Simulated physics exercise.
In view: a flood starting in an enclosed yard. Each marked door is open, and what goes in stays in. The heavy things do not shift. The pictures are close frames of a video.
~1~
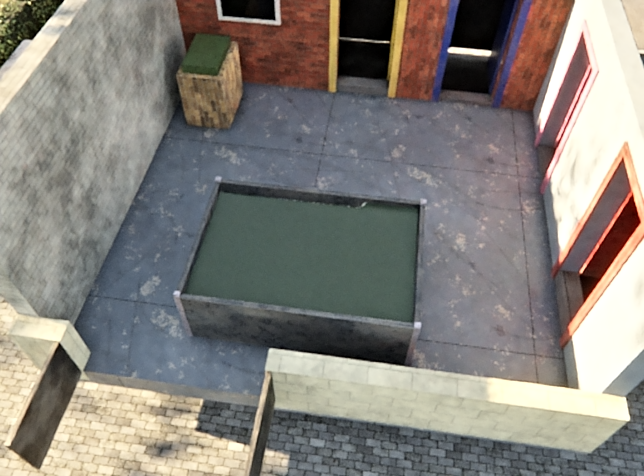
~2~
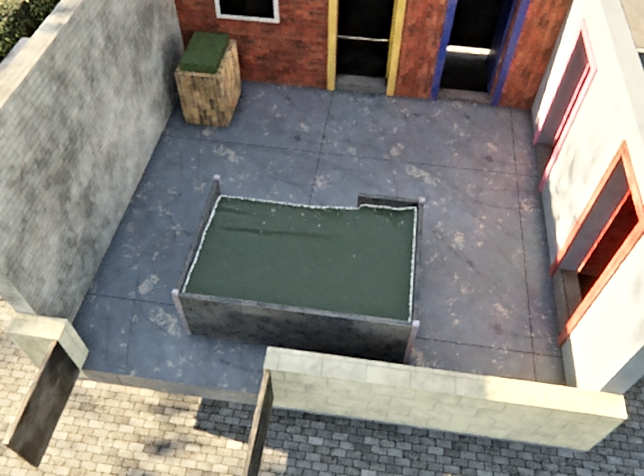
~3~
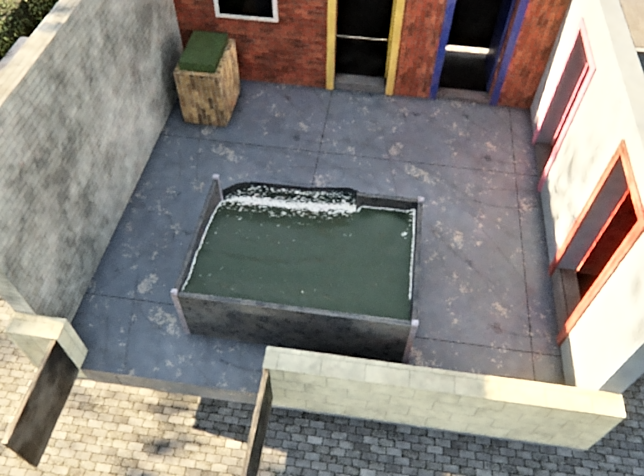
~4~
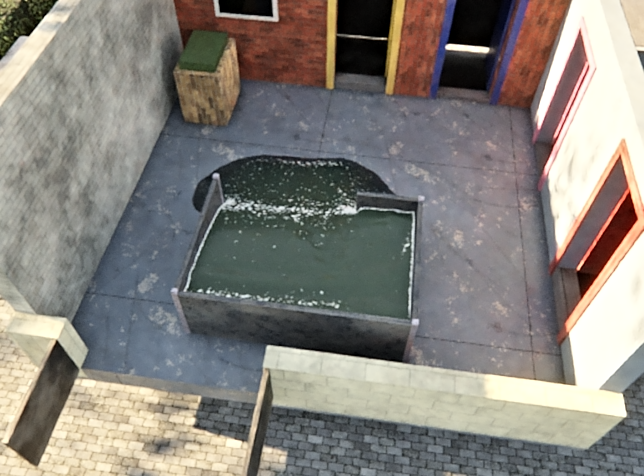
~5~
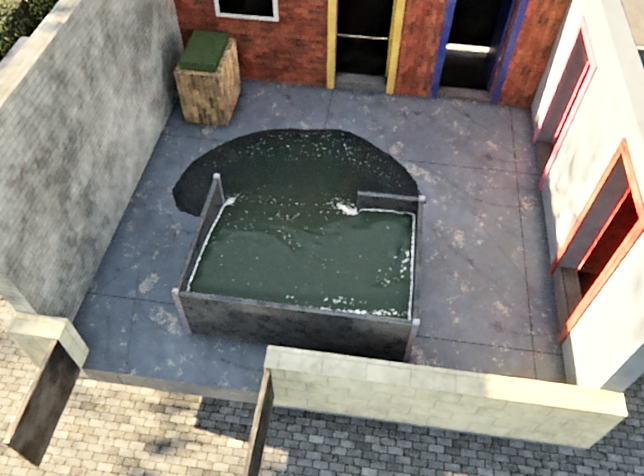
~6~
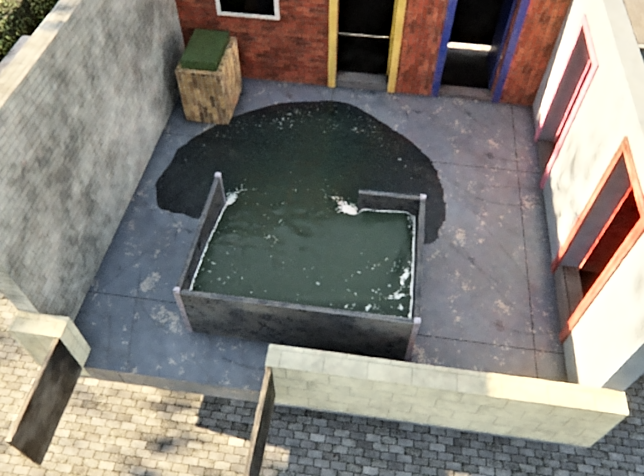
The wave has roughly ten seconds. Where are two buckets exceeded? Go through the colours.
One by one: The blue door floods; the yellow door floods; the red door holds within the limit; the pink door floods.
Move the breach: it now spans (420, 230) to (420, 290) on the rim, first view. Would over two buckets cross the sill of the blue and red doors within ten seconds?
One by one: Blue takes more; red goes over.
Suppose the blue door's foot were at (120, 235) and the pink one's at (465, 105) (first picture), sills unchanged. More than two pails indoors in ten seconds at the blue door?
My reading: Blue keeps below it.
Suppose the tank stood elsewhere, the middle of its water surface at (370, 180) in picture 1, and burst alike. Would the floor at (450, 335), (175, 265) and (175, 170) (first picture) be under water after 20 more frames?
In turn: Dry, covered, flooded.
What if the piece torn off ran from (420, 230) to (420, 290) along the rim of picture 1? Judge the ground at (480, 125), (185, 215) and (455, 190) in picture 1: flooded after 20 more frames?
One after the other: Wet, clear, flooded.
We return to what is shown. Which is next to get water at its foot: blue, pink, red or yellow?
I say the yellow-painted one.
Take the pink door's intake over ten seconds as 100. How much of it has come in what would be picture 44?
Roughly 55 per cent.
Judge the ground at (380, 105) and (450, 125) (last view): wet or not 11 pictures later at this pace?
In turn: Under water, awash.
A moment on, water covers 45 % of the floor; the blue door wet at the sill, nothing in, the yellow door over two buckets in, the red door not reached, the pink door not reached.
Next, water covers 45 % of the floor; the blue door under two buckets in, the yellow door far over two buckets in, the red door not reached, the pink door not reached.
Then, water covers 65 % of the floor; the blue door over two buckets in, the yellow door far over two buckets in, the red door not reached, the pink door under two buckets in.
Later, water covers 95 % of the floor; the blue door over two buckets in, the yellow door far over two buckets in, the red door wet at the sill, nothing in, the pink door far over two buckets in.
In the end, water covers 100 % of the floor; the blue door far over two buckets in, the yellow door far over two buckets in, the red door wet at the sill, nothing in, the pink door far over two buckets in.
